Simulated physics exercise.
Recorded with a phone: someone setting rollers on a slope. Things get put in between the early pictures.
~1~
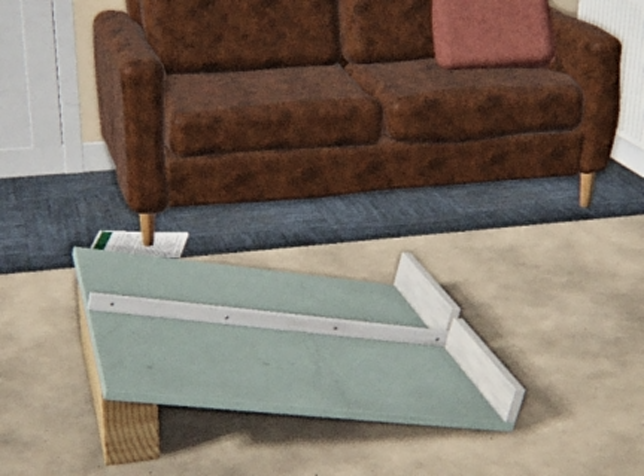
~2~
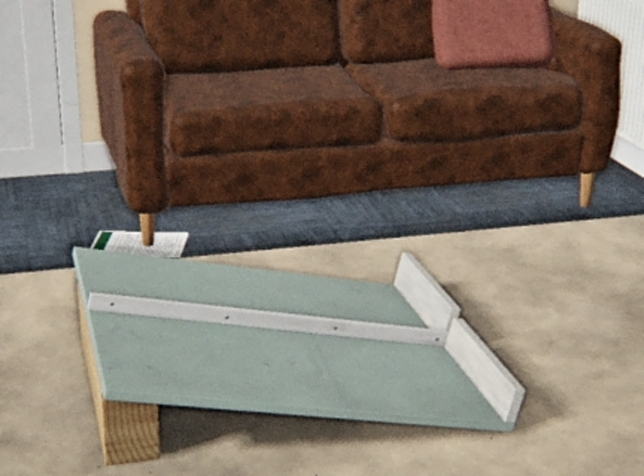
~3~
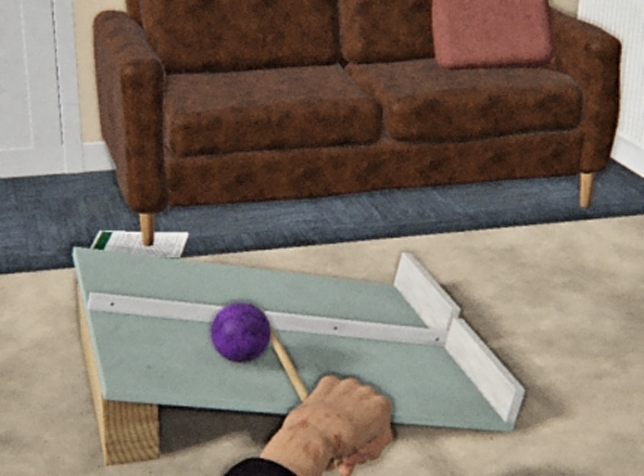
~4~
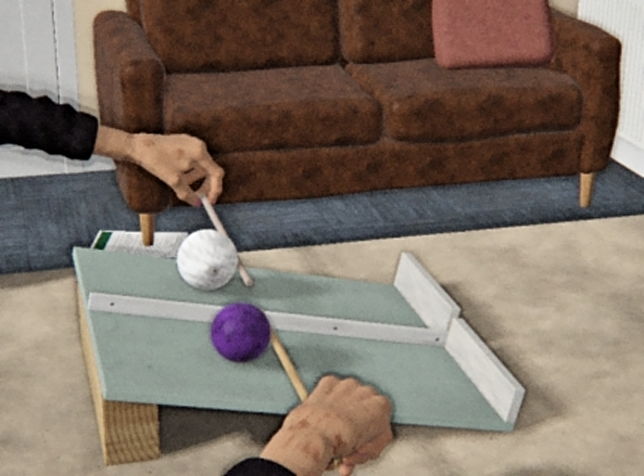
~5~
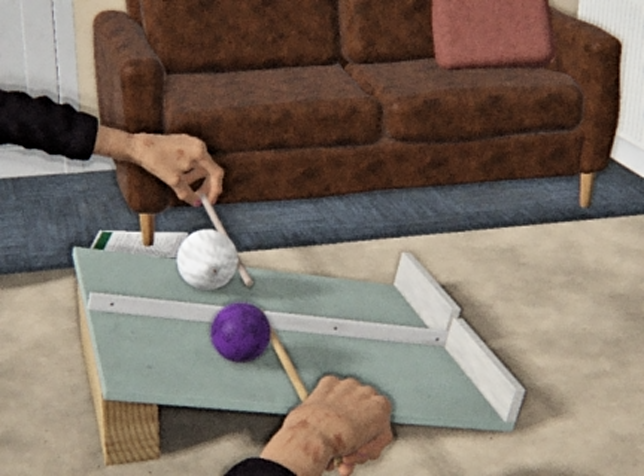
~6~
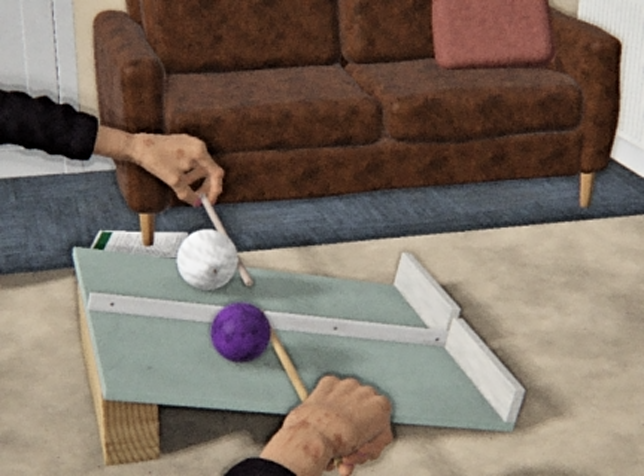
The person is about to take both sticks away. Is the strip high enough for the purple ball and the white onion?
So, the purple ball is stopped, while the white onion is stopped.
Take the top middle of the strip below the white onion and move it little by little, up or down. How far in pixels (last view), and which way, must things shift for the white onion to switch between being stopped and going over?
You'd need to go down by close to 20 pixels.
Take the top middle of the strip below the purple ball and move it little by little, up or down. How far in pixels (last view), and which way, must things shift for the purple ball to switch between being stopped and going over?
Down, by 16 pixels.
Then, 0.38 s later than the last frame, purple ball rolling on the board near (316, 341); white onion rolling on the board near (274, 269).
When it is over, the purple ball is held by the strip, near (455, 355); the white onion is held by the strip, near (397, 284).
